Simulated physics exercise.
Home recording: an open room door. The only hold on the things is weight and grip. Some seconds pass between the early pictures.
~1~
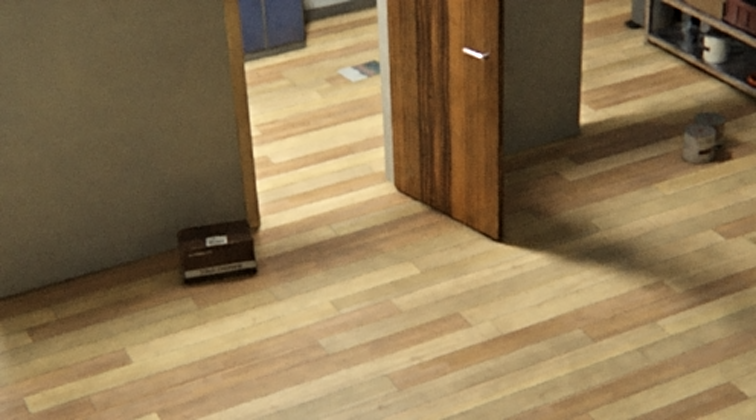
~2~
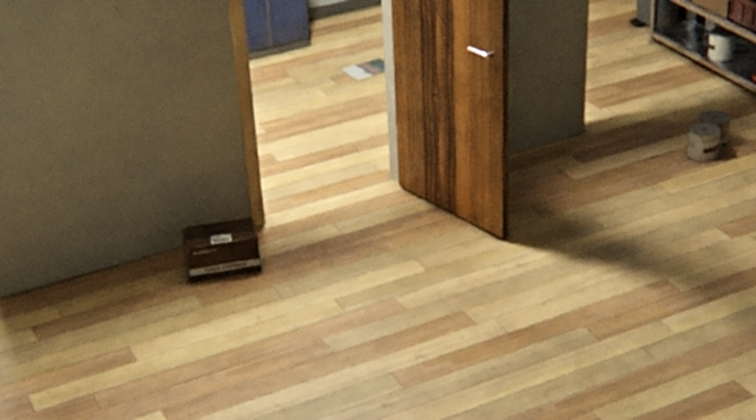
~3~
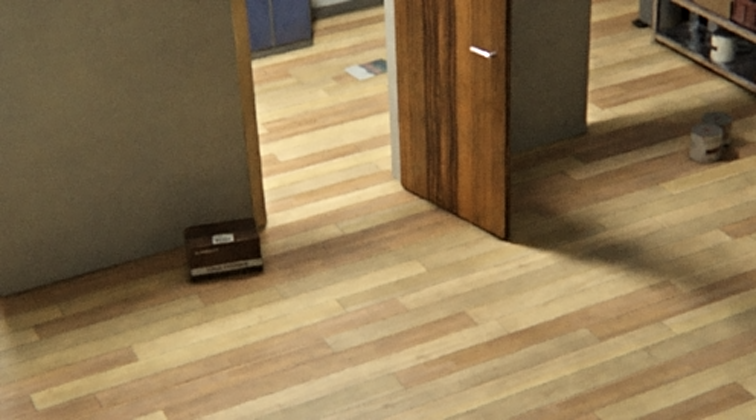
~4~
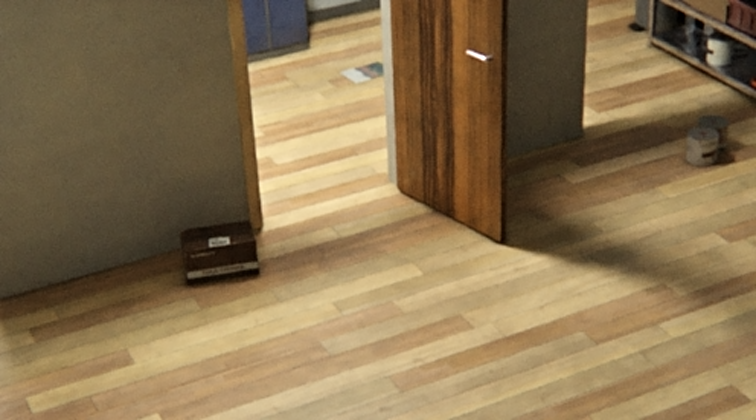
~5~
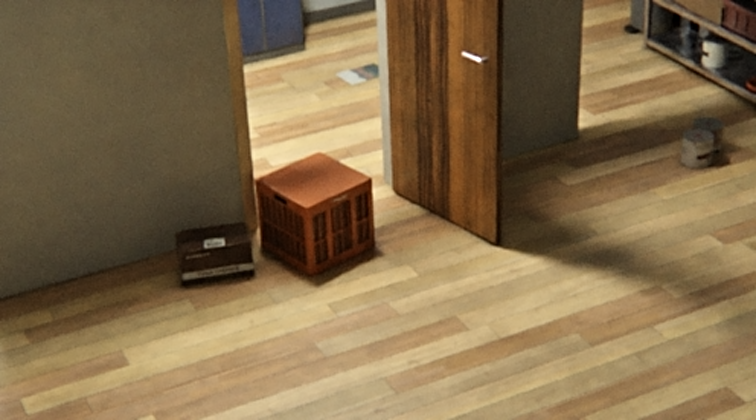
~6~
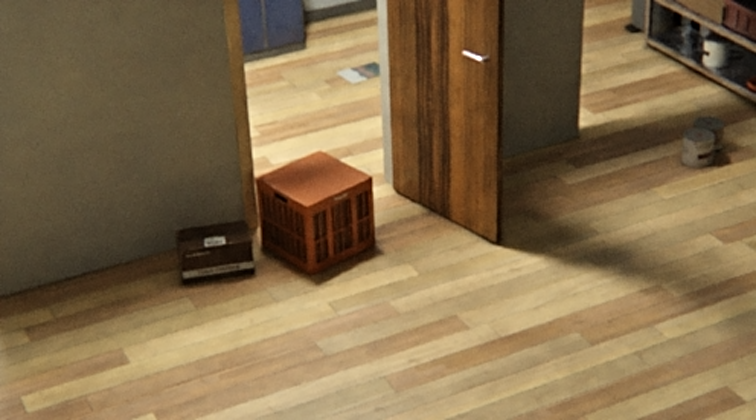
To begin with, a wooden door stands wide open in a room with a plank floor, and a small brown parcel sits by the wall near the doorway. Nothing but the slightly shifting view moves, until an orange chest appears beside the parcel and stays still there.
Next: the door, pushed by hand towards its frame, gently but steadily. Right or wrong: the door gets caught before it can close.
Right.
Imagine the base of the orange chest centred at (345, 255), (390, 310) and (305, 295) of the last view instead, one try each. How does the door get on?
Case 1: Door stays partly open. Case 2: Door ends up flush. Case 3: Door ends up flush.
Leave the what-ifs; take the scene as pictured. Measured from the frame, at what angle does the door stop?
Around 55 degrees.
Then, 0.60 s after the last picture, open by 95°.
Then, 1.00 s after the last picture, open by 82°.
Then, 1.30 s after the last picture, open by 71°.
Then, 1.60 s after the last picture, open by 59°.
At rest, open by 54°; both in place. Seen from the same camera at the end, orange chest near (314, 211).
